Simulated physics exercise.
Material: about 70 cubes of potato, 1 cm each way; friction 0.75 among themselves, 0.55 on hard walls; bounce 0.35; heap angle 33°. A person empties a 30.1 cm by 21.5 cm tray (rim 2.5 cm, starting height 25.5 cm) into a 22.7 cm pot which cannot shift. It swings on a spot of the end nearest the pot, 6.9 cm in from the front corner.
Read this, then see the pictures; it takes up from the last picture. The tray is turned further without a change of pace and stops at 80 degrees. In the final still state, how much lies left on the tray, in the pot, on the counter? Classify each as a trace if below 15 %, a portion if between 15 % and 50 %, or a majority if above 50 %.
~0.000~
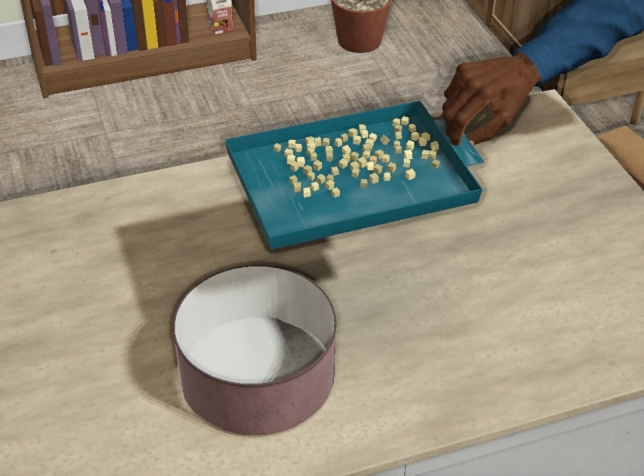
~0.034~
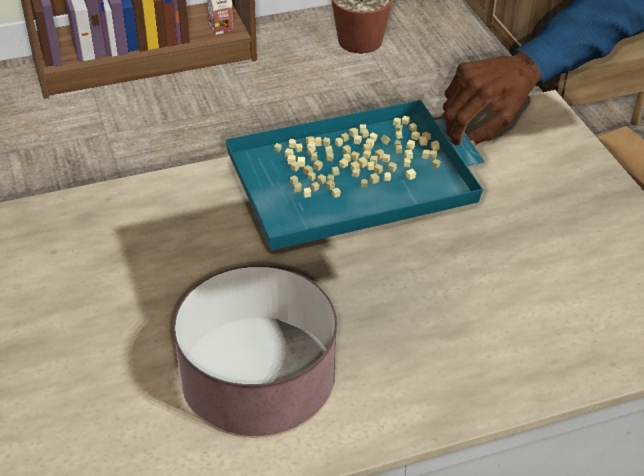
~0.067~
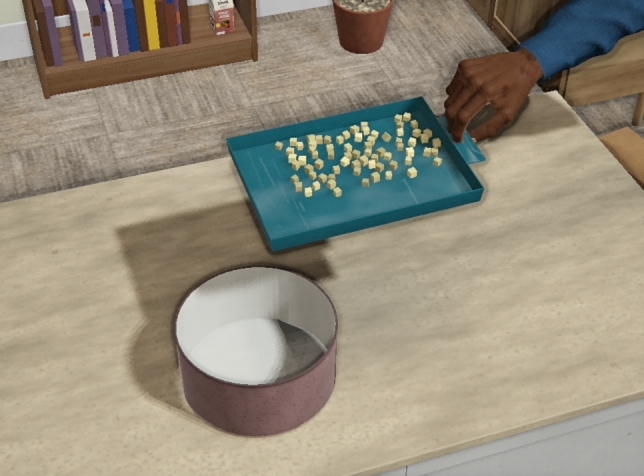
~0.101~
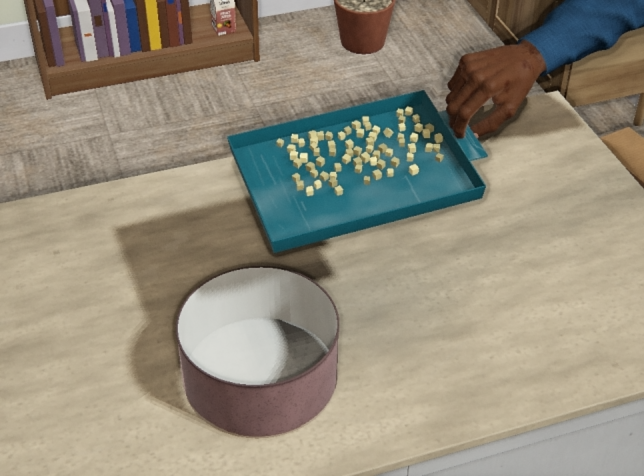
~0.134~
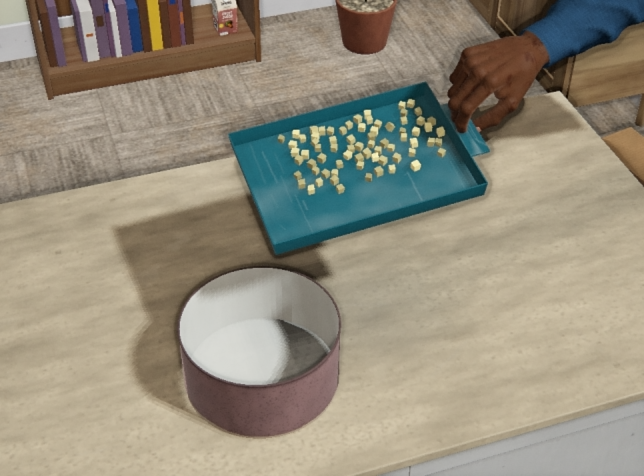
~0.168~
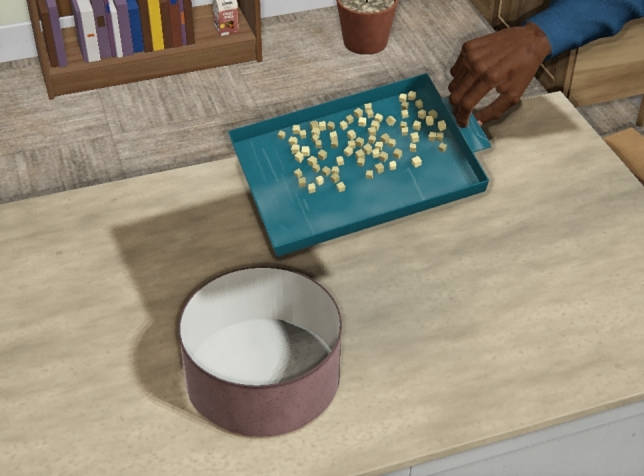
Left on the tray: A portion. Pot: A majority. Counter: A trace.
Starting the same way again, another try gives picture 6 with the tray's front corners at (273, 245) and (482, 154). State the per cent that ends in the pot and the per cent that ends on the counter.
Final per cent - pot 90, counter 5.
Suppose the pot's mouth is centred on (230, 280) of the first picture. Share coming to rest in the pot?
I'd expect near 15 per cent.
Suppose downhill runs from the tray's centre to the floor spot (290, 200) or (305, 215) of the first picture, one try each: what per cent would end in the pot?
The share comes to roughly 45 in a hundred, then roughly 70 in a hundred.
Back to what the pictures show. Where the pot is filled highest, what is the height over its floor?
Measured height: Approx. 1.5 cm.
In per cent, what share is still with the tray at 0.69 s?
100 %, give or take.
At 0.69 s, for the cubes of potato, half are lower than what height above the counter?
Around 26 cm up.
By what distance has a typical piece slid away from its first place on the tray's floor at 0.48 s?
Displacement on the tray: About 2 cm.
Then, at 0.48 s, tilt 45 degrees; the tray holds 100 %, the pot 0 %.
Then, at 0.69 s, tilt 68 degrees; the tray holds 100 %, the pot 0 %.
Then, at 1.01 s, tilt 80 degrees; the tray holds 30 %, the pot 65 %.
By 2.2 s all is still; tray 25 %, pot 75 %, counter 5 %.
